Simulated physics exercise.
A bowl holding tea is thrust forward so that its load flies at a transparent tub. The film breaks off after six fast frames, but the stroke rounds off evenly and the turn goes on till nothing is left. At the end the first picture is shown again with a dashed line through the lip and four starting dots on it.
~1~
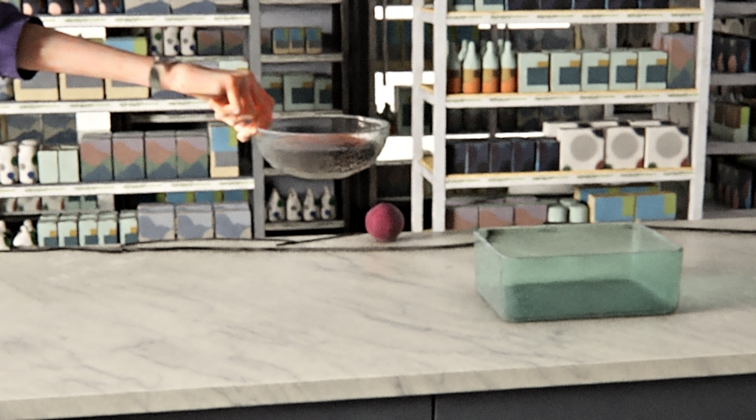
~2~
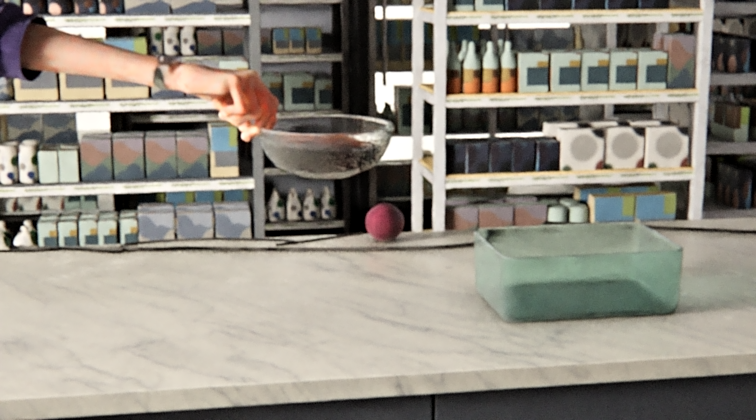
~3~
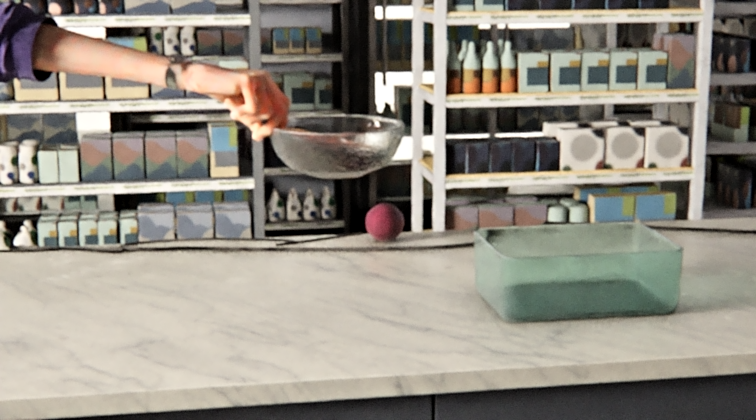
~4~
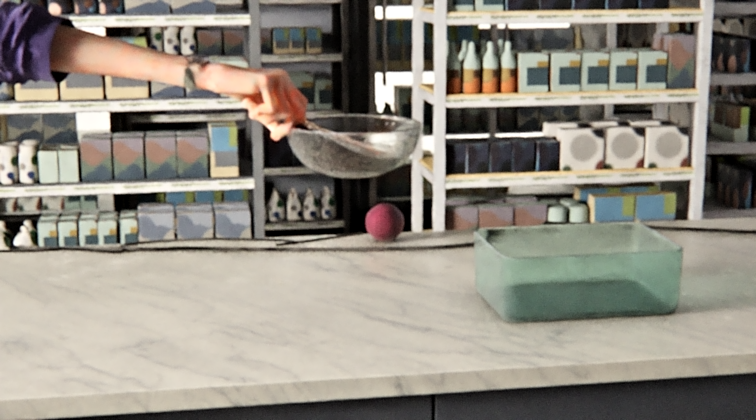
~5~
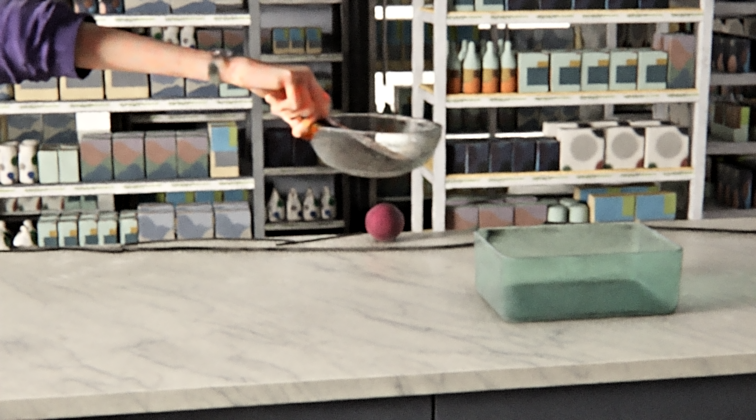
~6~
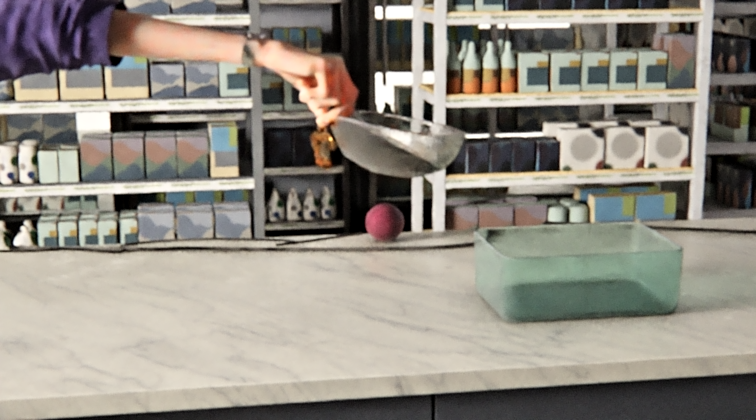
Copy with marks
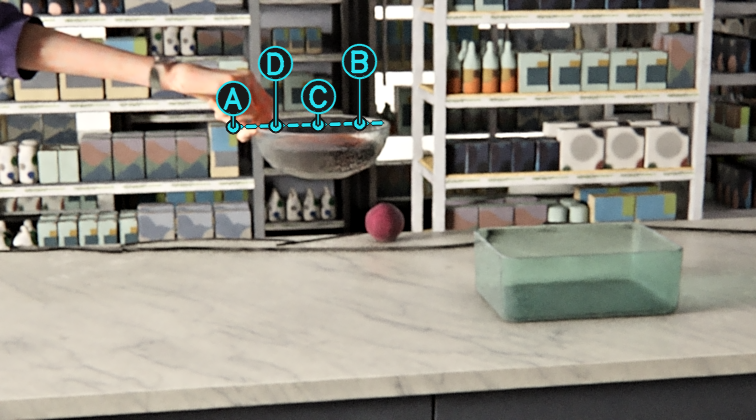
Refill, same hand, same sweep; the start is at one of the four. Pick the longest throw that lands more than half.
Choose C.
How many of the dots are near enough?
Two of them.
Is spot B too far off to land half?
No.
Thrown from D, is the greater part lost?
Yes.
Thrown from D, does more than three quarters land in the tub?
No, less.
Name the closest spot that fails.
It is D.
On the marked copy, A at (233, 126); B at (359, 123); C at (318, 124); D at (275, 125).
With A, about 9 % lands in the tub, 88 % falls short and 3 % goes beside or beyond.
With B, about 80 % lands in the tub, 14 % falls short and 6 % goes beside or beyond.
With C, about 64 % lands in the tub, 29 % falls short and 8 % goes beside or beyond.
With D, about 36 % lands in the tub, 59 % falls short and 5 % goes beside or beyond.
